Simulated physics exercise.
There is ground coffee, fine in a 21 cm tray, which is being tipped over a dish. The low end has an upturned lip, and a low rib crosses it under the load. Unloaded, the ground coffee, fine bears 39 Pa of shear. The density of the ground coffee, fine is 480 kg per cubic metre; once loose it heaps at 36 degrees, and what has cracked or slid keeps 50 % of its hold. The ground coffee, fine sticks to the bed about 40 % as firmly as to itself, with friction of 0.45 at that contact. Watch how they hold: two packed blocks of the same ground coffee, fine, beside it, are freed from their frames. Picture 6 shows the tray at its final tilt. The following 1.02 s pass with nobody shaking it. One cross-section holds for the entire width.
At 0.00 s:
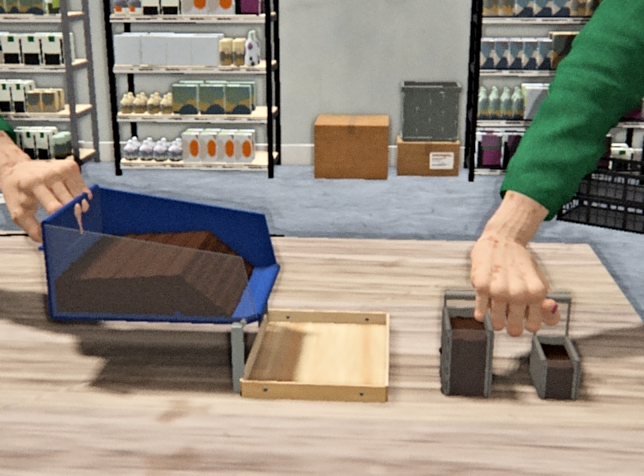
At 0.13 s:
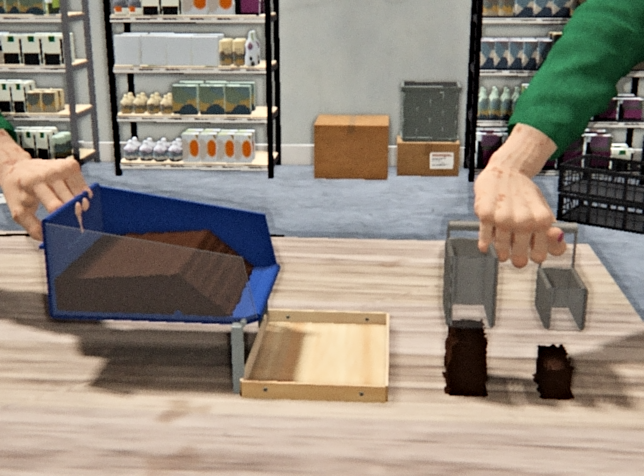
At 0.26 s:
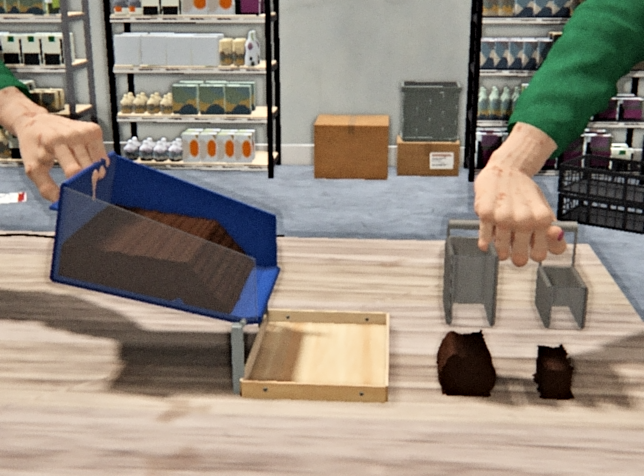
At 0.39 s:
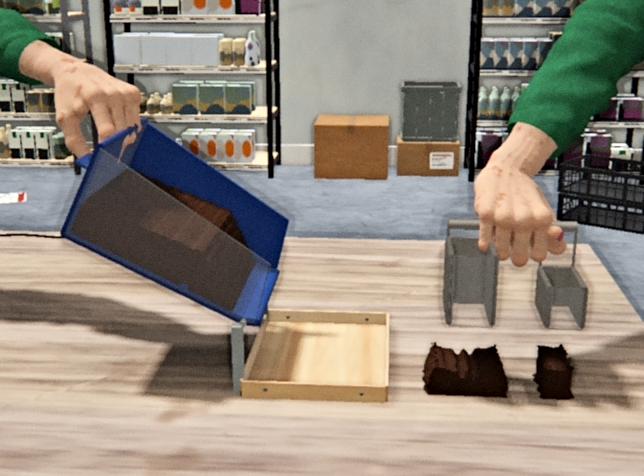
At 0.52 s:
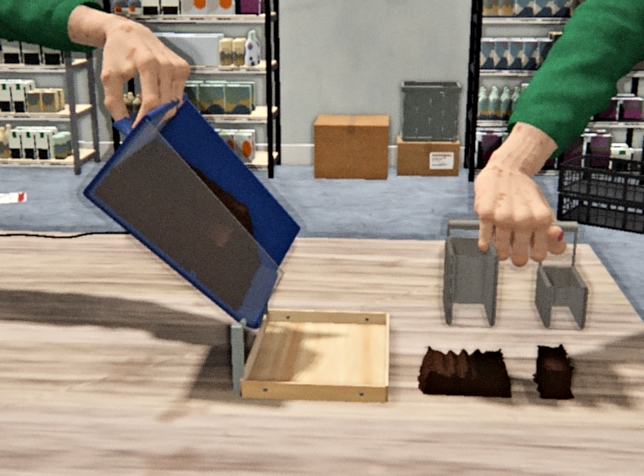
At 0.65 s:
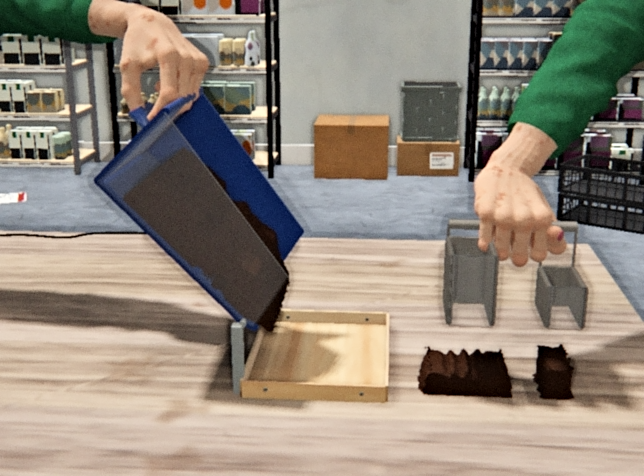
In this clip, one hand lifts two metal moulds off dark brown blocks, and the taller block slumps while the smaller keeps its shape; another hand steadily tilts a blue tray, and its dark load slides toward the low end.
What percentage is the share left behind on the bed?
Roughly 12 per cent.
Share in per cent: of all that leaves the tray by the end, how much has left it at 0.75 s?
My estimate: Some 30 per cent.
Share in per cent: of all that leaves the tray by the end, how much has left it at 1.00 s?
The figure comes out at some 90 percent.
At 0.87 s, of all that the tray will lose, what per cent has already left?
60 %.
By 0.75 s, the tilt is 46 degrees and 71 % is on the bed.
By 0.87 s, the tilt is 46 degrees and 44 % is on the bed.
By 1.00 s, the tilt is 46 degrees and 19 % is on the bed.
By 1.12 s, the tilt is 46 degrees and 13 % is on the bed.
By 1.63 s, at the end, the tilt is 46 degrees and 12 % is on the bed.
